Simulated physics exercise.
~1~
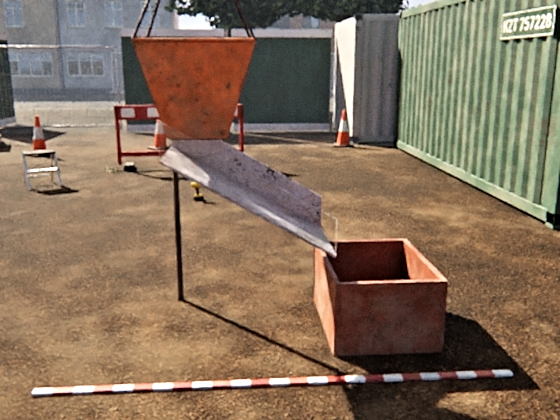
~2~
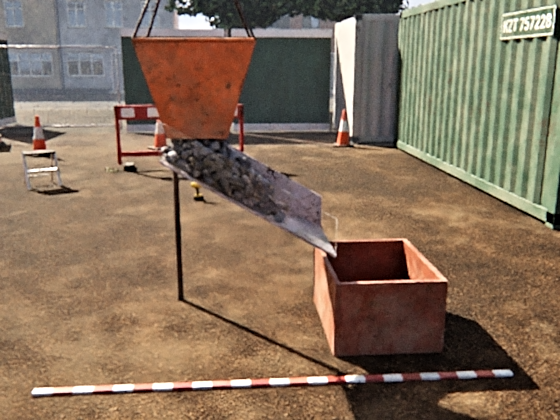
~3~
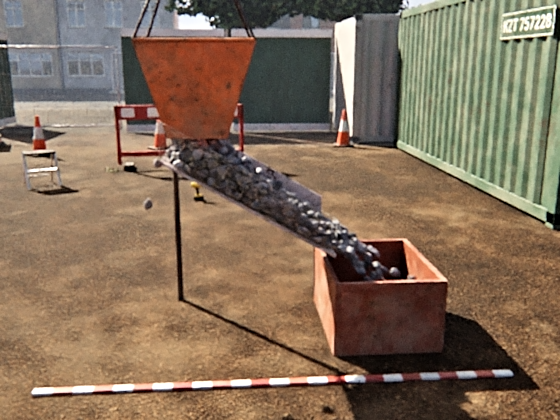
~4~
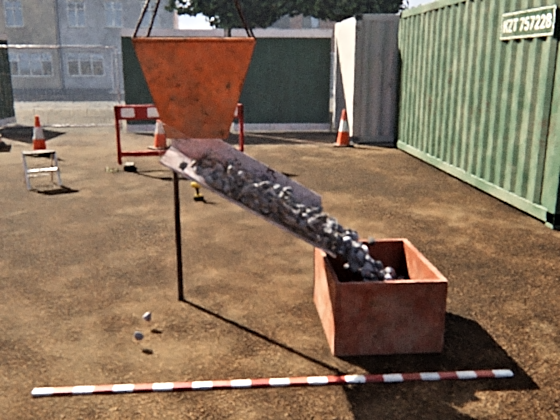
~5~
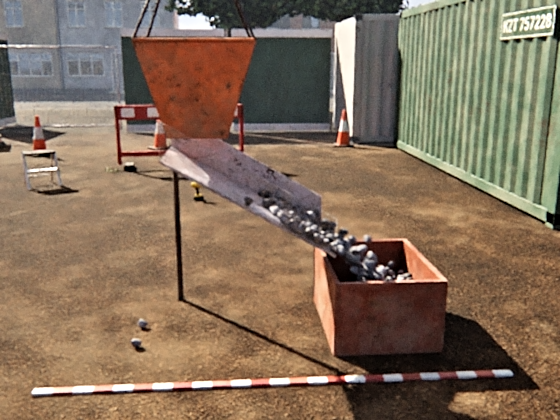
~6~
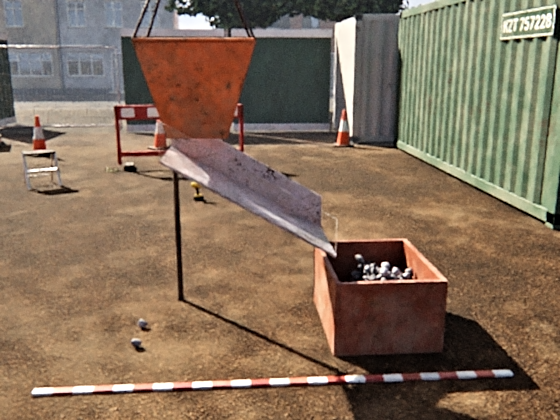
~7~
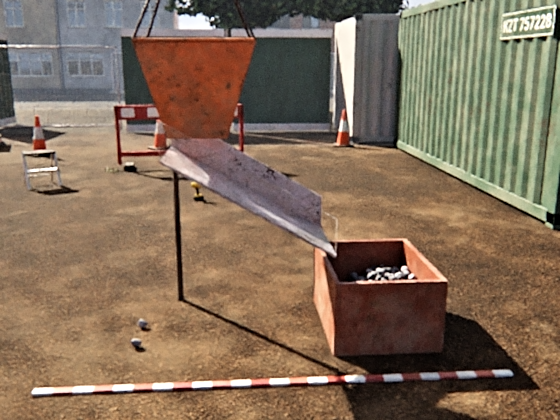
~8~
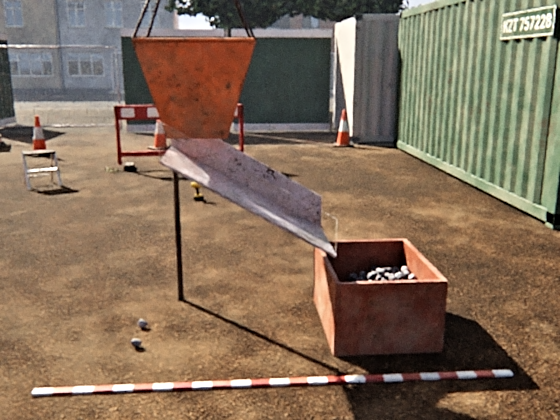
Grey stones pouring from a hanging orange skip, sliding down a steel chute and settling in a reddish bin, a couple lying outside.
